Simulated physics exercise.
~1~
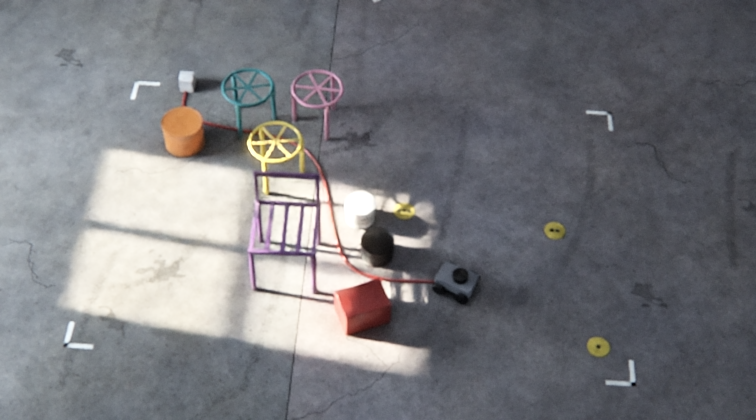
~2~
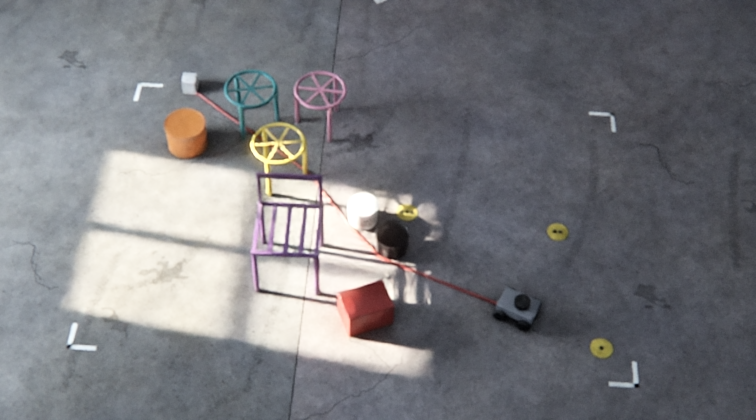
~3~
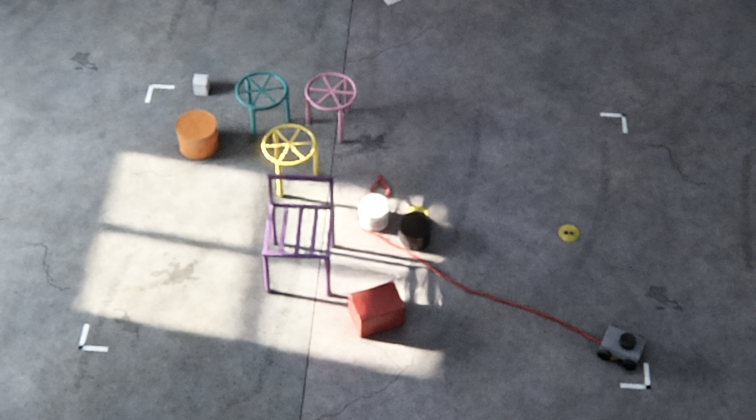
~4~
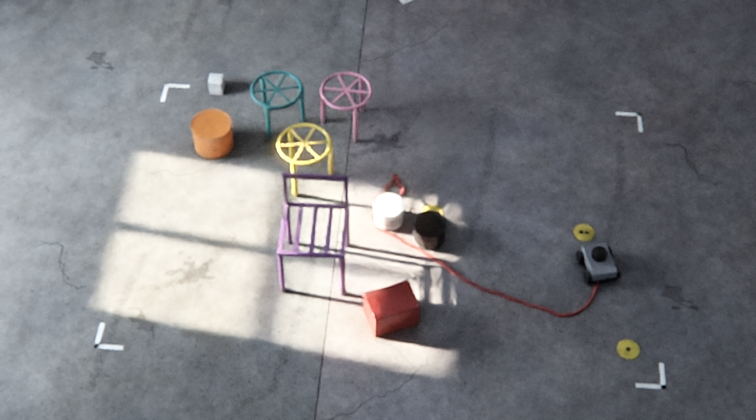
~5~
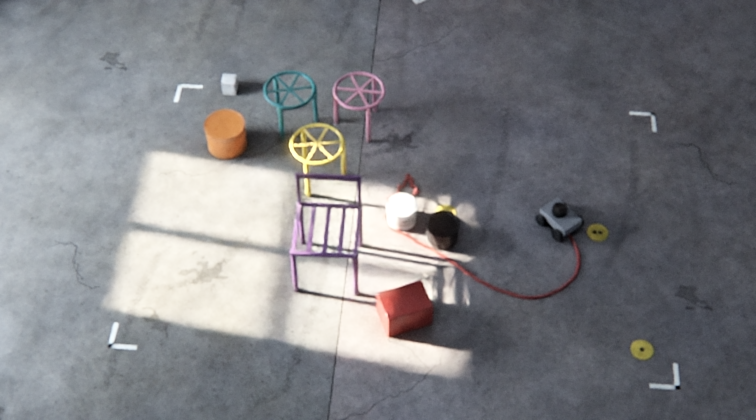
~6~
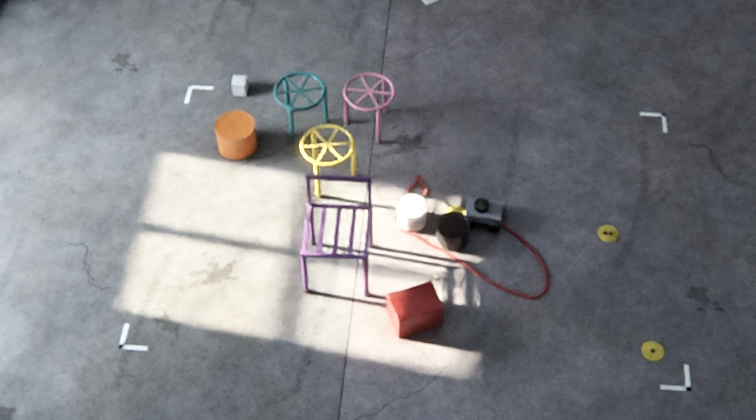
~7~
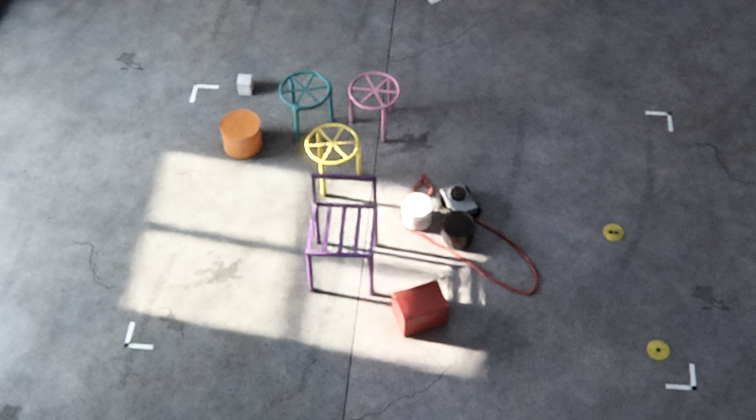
On a concrete floor, a corded cart circles right and back, the black bucket shifting.
